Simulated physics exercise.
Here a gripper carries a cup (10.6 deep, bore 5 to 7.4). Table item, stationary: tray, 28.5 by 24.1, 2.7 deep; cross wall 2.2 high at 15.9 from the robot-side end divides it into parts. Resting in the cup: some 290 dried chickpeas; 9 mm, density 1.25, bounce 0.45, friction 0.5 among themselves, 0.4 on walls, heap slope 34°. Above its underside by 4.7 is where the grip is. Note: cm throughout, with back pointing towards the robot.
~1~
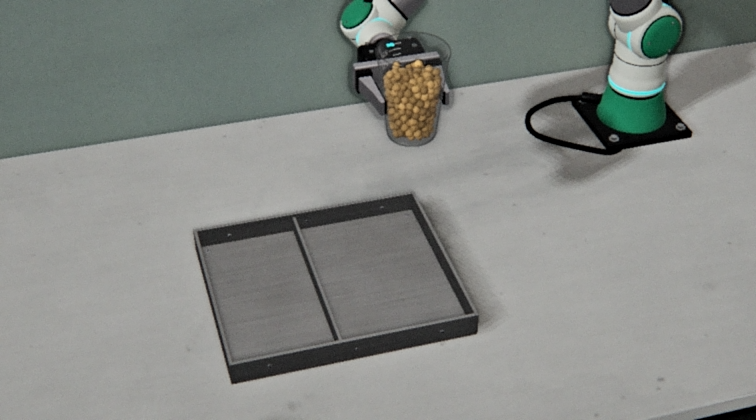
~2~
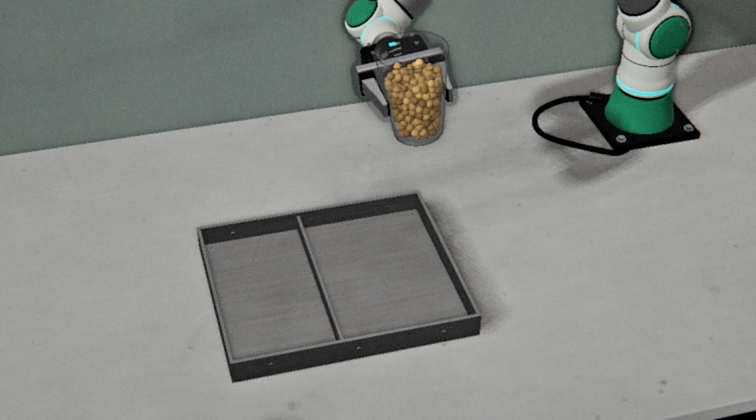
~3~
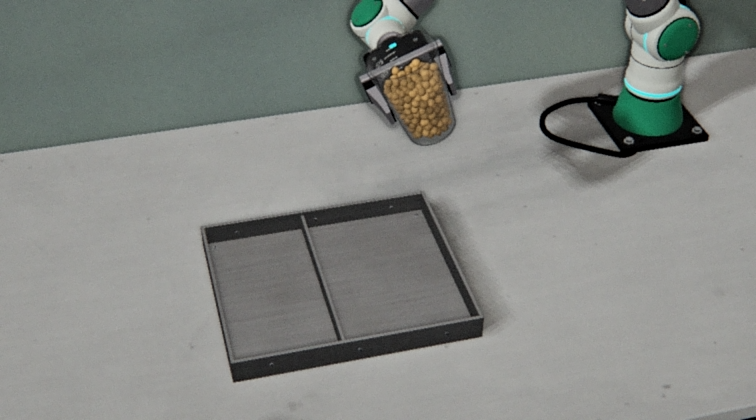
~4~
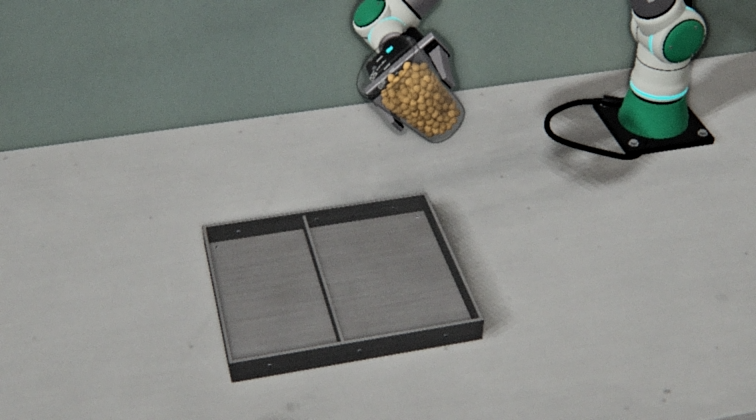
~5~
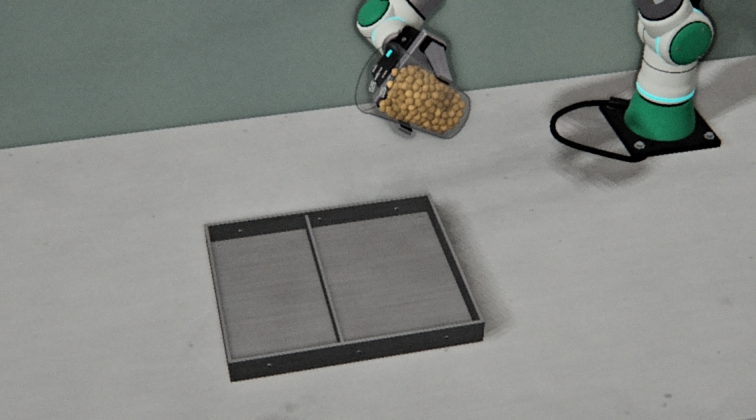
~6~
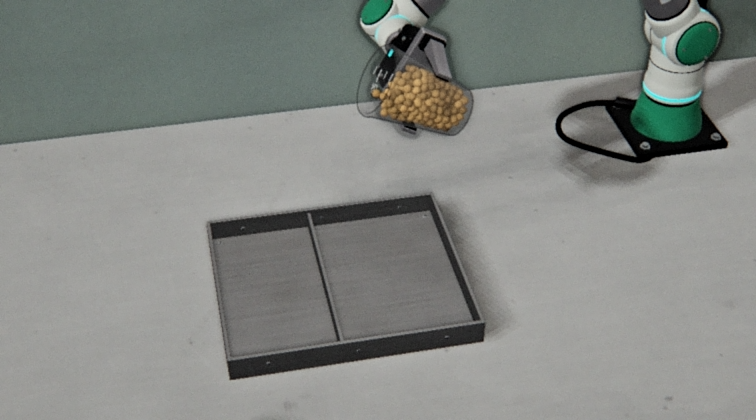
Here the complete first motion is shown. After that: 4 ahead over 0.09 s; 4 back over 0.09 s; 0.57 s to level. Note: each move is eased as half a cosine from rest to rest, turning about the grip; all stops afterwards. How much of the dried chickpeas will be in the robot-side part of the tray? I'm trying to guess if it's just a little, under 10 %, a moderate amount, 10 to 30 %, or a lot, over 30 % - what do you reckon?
I reckon just a little.
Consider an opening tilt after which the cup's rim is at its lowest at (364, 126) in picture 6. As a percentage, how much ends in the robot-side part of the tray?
Around 10 in a hundred.
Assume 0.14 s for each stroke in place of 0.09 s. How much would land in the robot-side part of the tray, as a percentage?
I'd expect some 0 per cent.
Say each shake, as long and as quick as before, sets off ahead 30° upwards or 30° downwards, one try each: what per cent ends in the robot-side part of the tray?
I'd say close to 5 percent for the first and close to 5 percent for the second.
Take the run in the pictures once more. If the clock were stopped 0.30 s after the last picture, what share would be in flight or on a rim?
I'd put it near 23 per cent.
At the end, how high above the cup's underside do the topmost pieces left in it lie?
Around 8.5 cm up.
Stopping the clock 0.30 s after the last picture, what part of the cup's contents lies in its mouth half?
Something like 40 percent sits in that half.
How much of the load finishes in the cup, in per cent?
End share: Around 75 per cent.
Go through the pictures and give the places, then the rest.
Cup middle at (412, 94), level; upper third of the load around (414, 83), from x 385 to 440, top at y 65; 288 in the cup, in the first picture.
Cup middle at (415, 93), tilted 6° forward; upper third of the load around (415, 83), from x 390 to 440, top at y 65, in the second picture.
Cup middle at (417, 94), tilted 21° forward; upper third of the load around (417, 83), from x 390 to 450, top at y 65, in the third picture.
Cup middle at (417, 96), tilted 39° forward; upper third of the load around (417, 86), from x 385 to 455, top at y 65, in the fourth picture.
Cup middle at (418, 98), tilted 54° forward; upper third of the load around (418, 87), from x 385 to 460, top at y 70, in the fifth picture.
Cup middle at (419, 97), tilted 60° forward; upper third of the load around (419, 88), from x 375 to 465, top at y 70; 288 in the cup, in the sixth picture.
Then, 0.30 s later, tilted 54° forward, highest piece 28 above the table; 221 in the cup, 67 in flight or on a rim.
Then, 0.60 s later, tilted 10° forward, highest piece 31 above the table; 220 in the cup, 38 in the far-side part, 17 in the robot-side part, 12 on the table or floor, 1 in flight or on a rim.
Then, 0.95 s later, level, highest piece 30 above the table; 220 in the cup, 39 in the far-side part, 17 in the robot-side part, 12 on the table or floor.
Then, 2.00 s later, level, highest piece 30 above the table; 220 in the cup, 39 in the far-side part, 17 in the robot-side part, 12 on the table or floor.
At rest, 220 in the cup, 39 in the far-side part, 17 in the robot-side part, 12 on the table or floor. That is 6 % in the robot-side part of the tray.
